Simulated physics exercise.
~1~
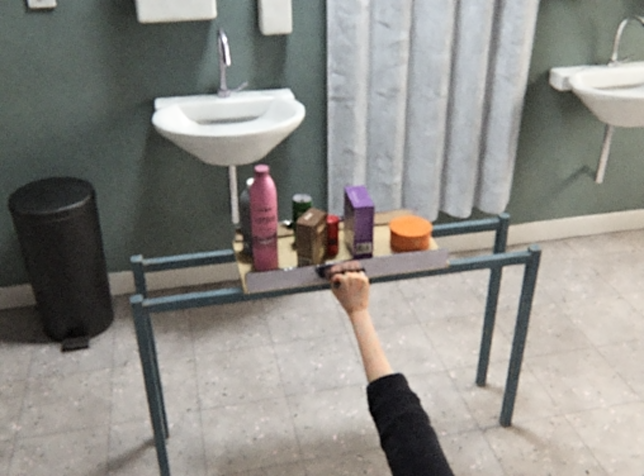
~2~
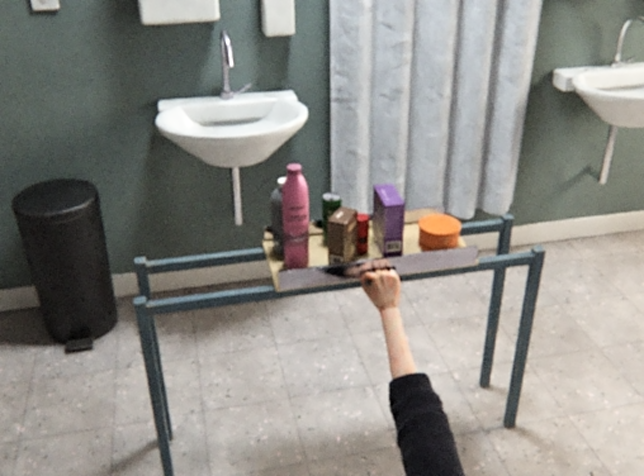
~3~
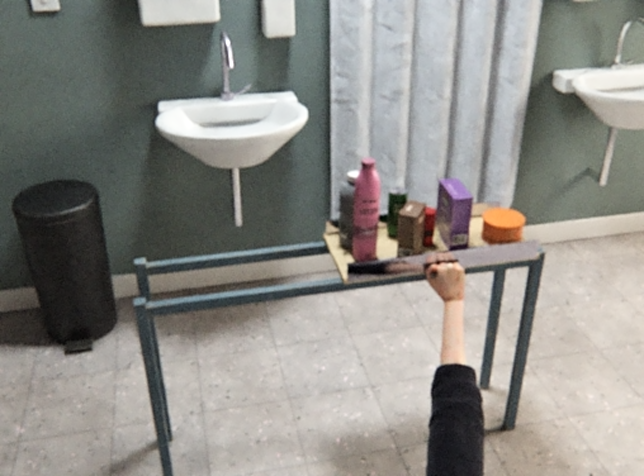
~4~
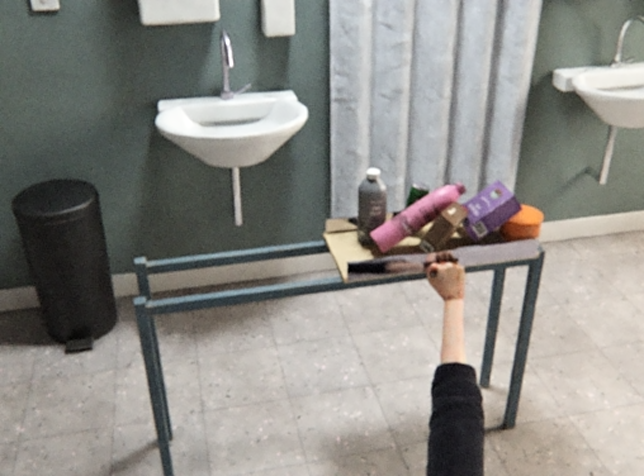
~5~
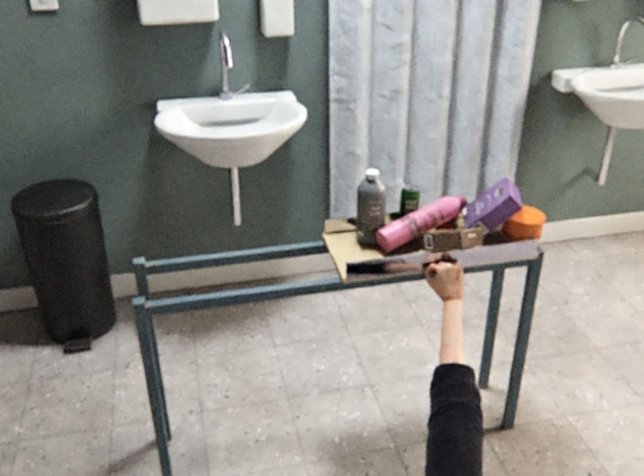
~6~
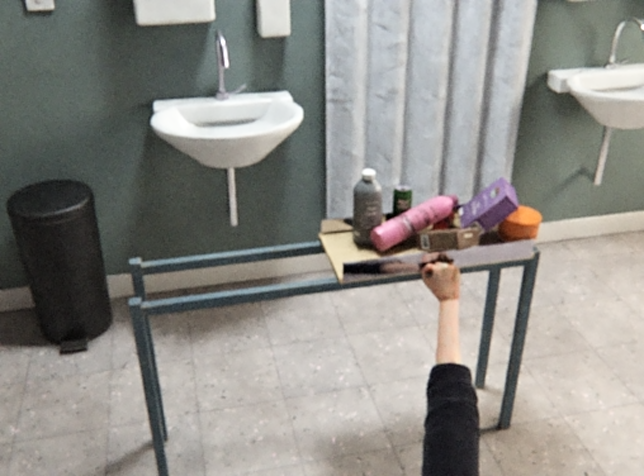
In the video, a hand slides a tray of bottles, packets and other containers rightward along a metal frame until it stops; the pink bottle and brown packet topple, the purple packet ends up leaning, and the grey bottle and orange tub stay upright on the tray.
